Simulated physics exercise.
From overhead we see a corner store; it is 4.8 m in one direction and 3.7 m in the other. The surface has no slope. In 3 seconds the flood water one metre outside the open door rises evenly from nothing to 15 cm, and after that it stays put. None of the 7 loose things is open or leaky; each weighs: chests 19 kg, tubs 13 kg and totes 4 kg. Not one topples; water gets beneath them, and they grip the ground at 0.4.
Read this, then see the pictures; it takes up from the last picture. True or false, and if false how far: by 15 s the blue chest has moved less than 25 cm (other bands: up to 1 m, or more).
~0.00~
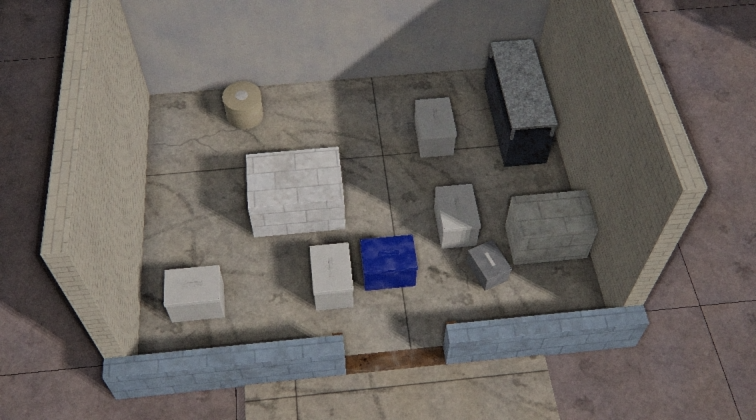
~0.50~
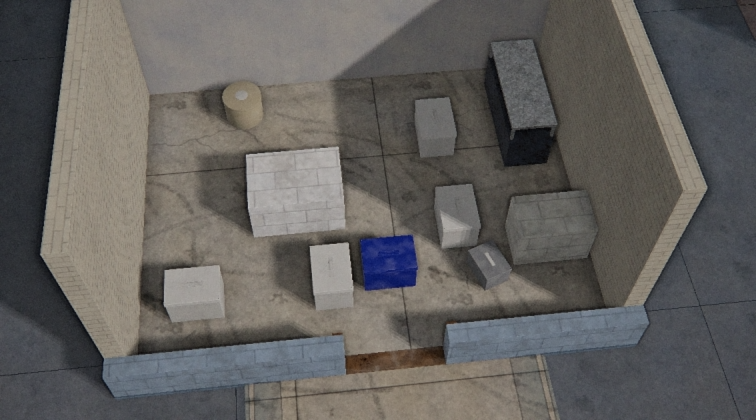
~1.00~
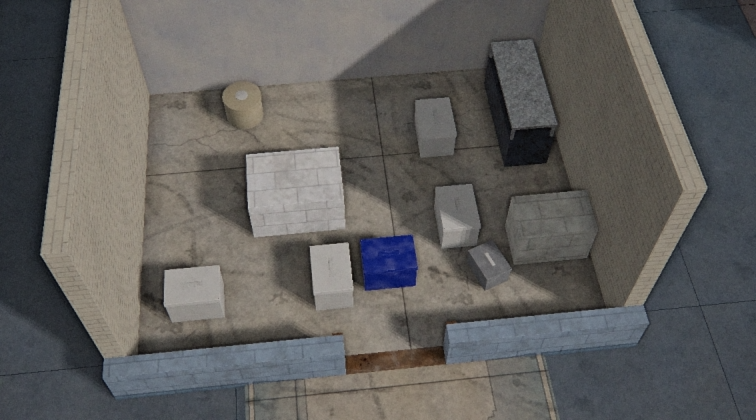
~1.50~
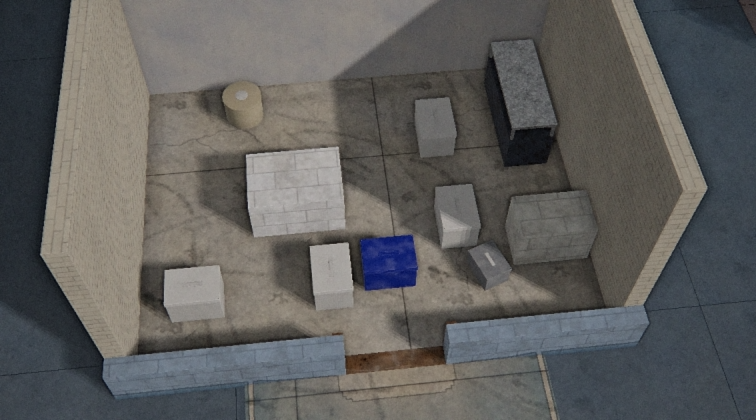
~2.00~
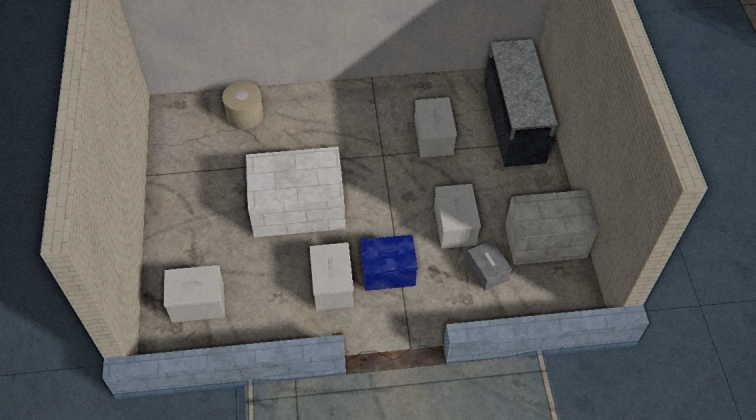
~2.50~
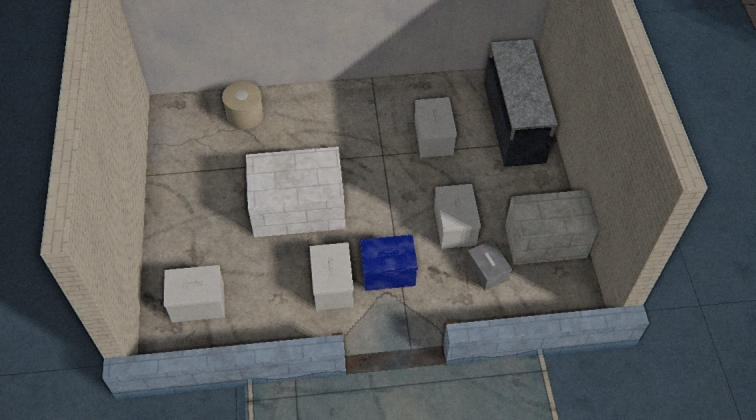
False, more than 1 m.
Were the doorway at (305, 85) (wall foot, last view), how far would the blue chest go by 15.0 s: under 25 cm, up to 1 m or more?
Then the blue chest holds its place.
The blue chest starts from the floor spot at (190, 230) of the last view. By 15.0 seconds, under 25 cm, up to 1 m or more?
What happens is it remains nearly in place.
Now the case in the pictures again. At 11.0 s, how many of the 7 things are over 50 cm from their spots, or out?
I make it 2 by then.
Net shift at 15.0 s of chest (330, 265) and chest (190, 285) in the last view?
In turn: 20 cm, 0 cm.
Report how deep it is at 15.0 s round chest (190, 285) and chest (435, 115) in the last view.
Roughly 7 and 9 cm.
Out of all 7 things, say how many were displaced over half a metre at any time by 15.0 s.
All told, that gives 2.
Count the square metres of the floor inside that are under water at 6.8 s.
At that time the wet patch spans about 10.5 m2.
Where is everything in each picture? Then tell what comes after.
The blue chest at (389, 253) rests on the ground; water covers 0.0 m2; 0 of 7 have shifted, in the first picture.
The blue chest at (389, 253), on the bottom; 0.0 m2 under water; 0 of 7 have shifted, in the second picture.
The blue chest at (389, 253) rests on the ground; 0.0 m2 under water; 0 of 7 have shifted, in the third picture.
The blue chest at (389, 253), on the bottom; 0.0 m2 under water; 0 of 7 have shifted, in the fourth picture.
The blue chest at (389, 253), on the bottom; water covers 0.0 m2; 0 of 7 have shifted, in the fifth picture.
The blue chest at (389, 253), on the bottom; 0.4 m2 under water; 0 of 7 have shifted, in the sixth picture.
After 3.5 s the blue chest is near (389, 246), 0.1 m from its start, aground; 0 afloat.
After 6.8 s the blue chest is near (386, 149), 1.3 m from its start, aground; 1 afloat.
After 11.0 s the blue chest is near (372, 98), 2.1 m from its start, aground; 1 afloat.
After 15.0 s the blue chest is near (349, 78), 2.5 m from its start, afloat; 3 afloat.
